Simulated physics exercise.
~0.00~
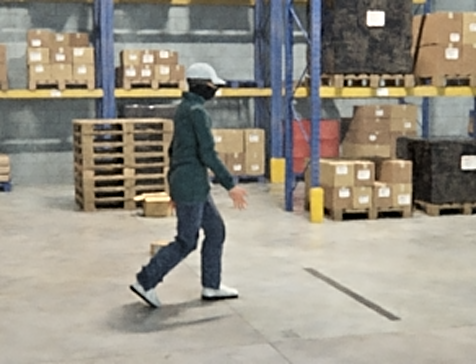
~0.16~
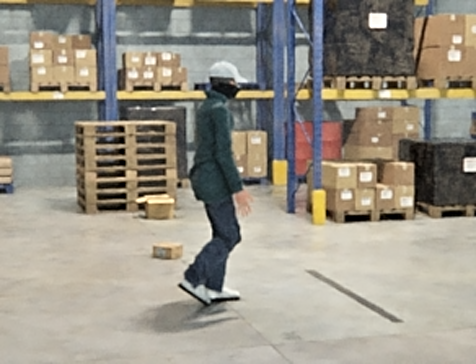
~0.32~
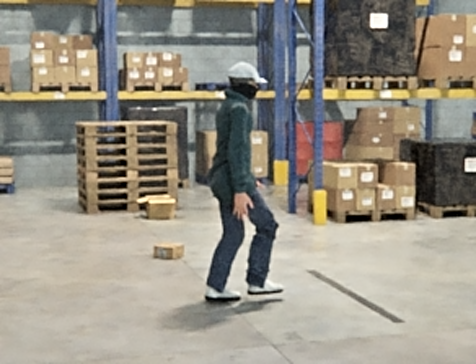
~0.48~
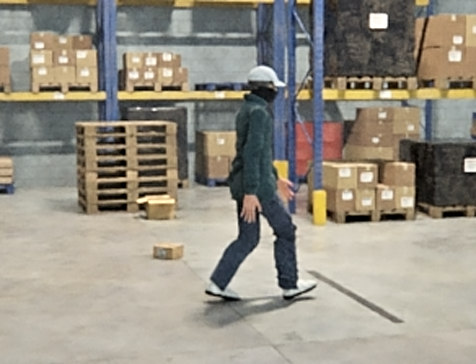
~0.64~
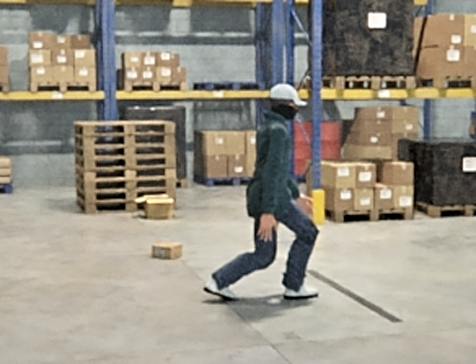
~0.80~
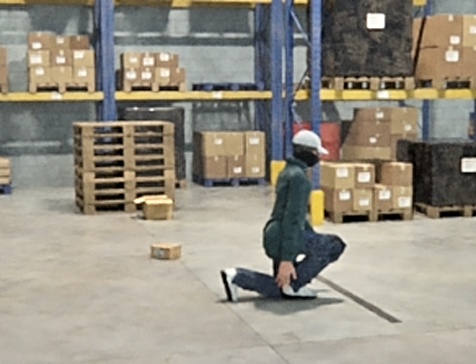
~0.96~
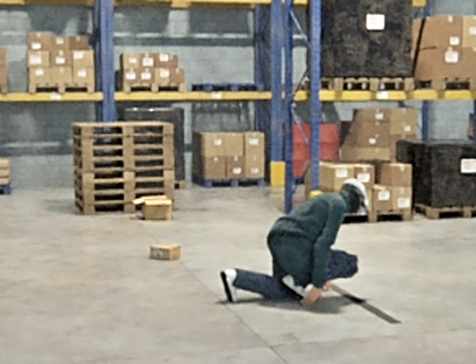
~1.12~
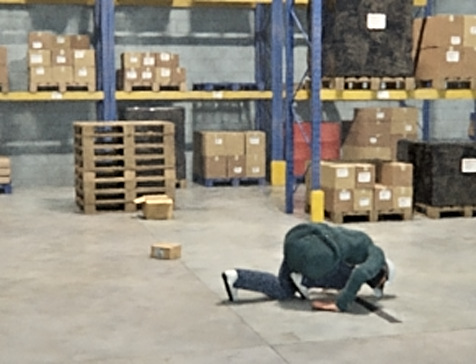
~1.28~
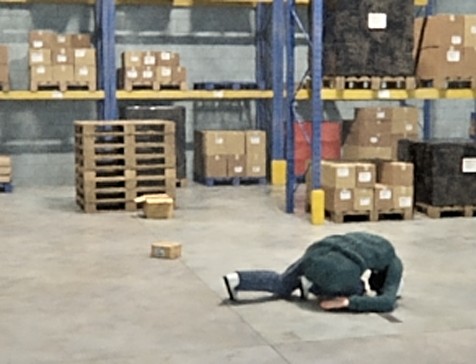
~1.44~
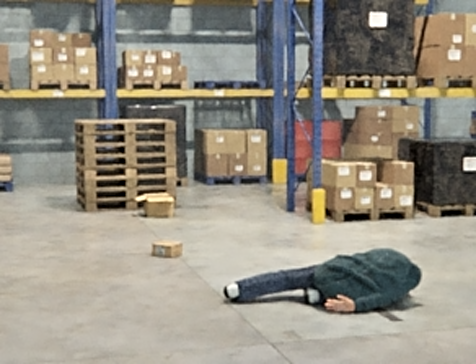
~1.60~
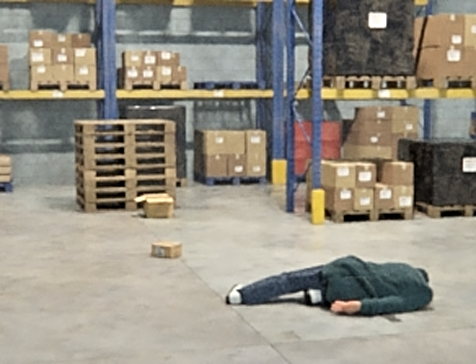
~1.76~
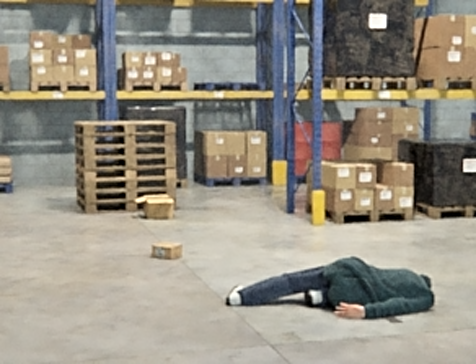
To begin with, a person in a white cap, dark face covering, green jacket and jeans walks to the right across a warehouse floor, past stacked pallets and shelves of boxes, toward a dark strip on the concrete. Near the strip, the walker's knees bend and the body sinks into a low kneel. The person then folds forward, hands reaching to the floor, and the head drops down beside the strip. The torso tips over to the right and flattens out. Finally the person lies still, legs stretched to the left, with head and chest beyond the strip and hips short of it.
